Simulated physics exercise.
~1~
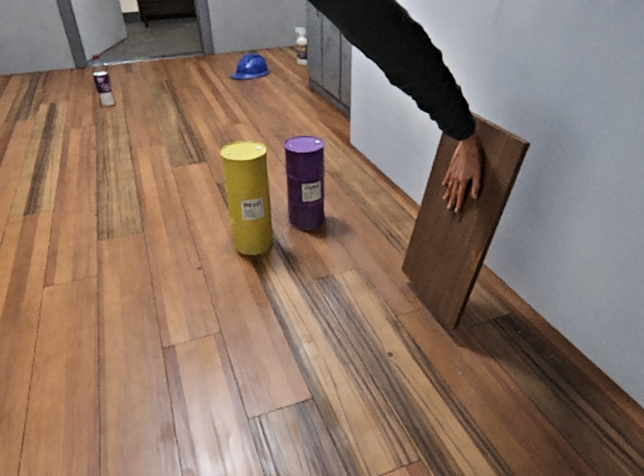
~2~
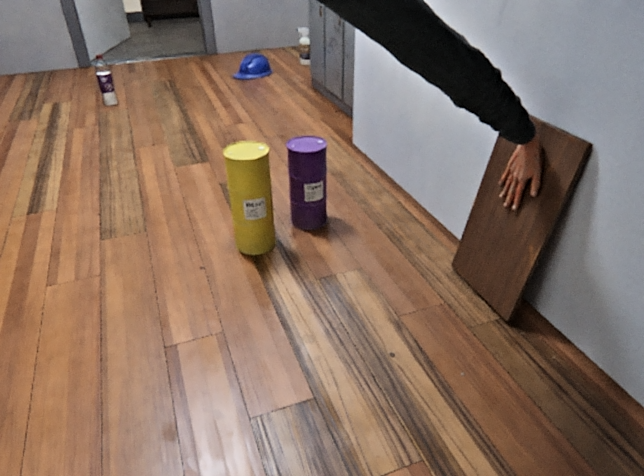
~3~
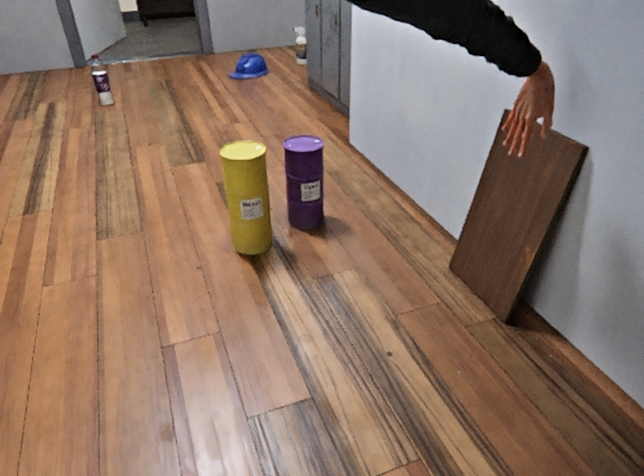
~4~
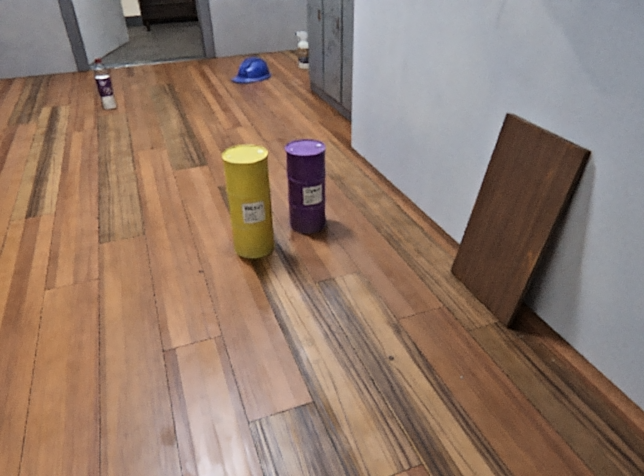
A brown board was moved right by a hand and leaned against the wall, near a yellow canister and a purple one standing on the wooden floor. The hand let go and drew back out of view, and the board stayed leaning there.
